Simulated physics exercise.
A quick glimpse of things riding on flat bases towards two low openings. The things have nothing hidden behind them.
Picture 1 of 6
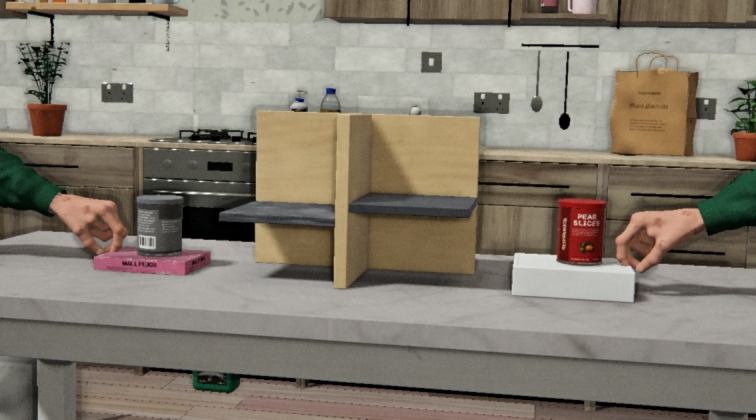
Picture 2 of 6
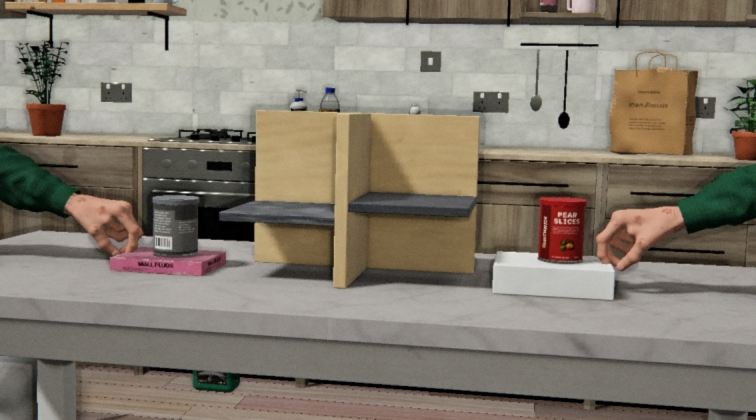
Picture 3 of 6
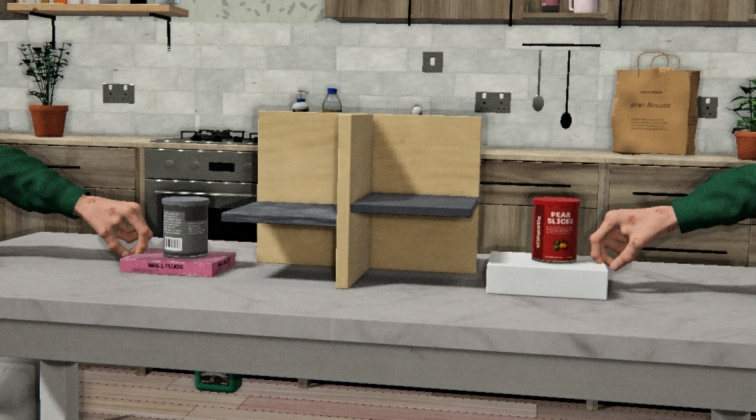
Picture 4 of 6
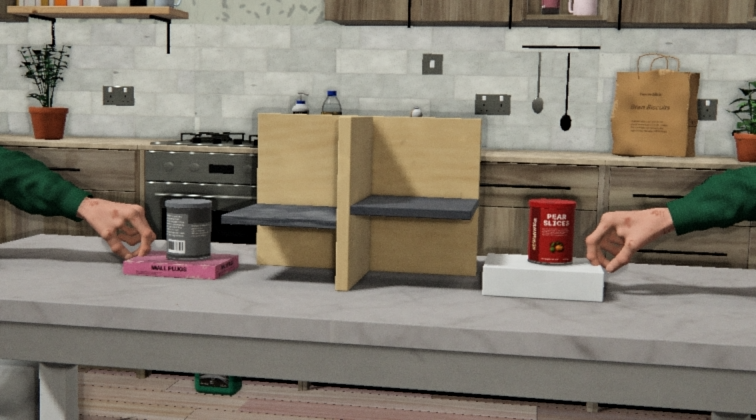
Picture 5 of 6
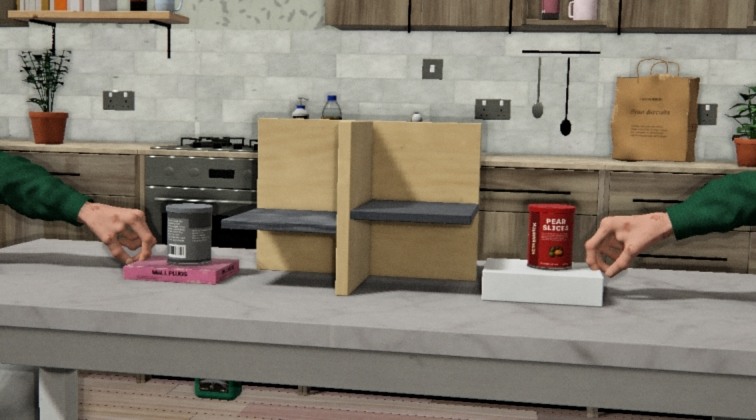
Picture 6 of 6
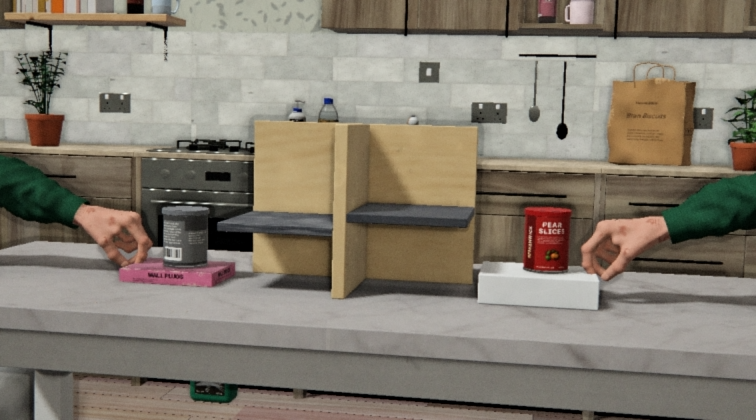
Two hands slide a grey pot on a pink box and a red tin on a white tray inward.
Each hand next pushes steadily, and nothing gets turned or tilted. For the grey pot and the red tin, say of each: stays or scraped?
Grey pot: Scraped; red tin: Scraped.
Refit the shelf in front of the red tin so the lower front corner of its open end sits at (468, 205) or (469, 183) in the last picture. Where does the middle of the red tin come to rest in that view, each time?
Final spots, roughly: (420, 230) and (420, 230).
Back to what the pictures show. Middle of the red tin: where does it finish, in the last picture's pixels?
(539, 277).
Then, 1.52 s after the last picture, grey pot tipped 24° from how it was near (218, 239); red tin pushed back on its carrier near (493, 238).
Then, 2.06 s after the last picture, grey pot on its side near (186, 256); red tin tipped 27° from how it was near (489, 236).
At rest, the grey pot gets scraped off its spot, near (182, 256); the red tin gets scraped off its spot, near (539, 277).
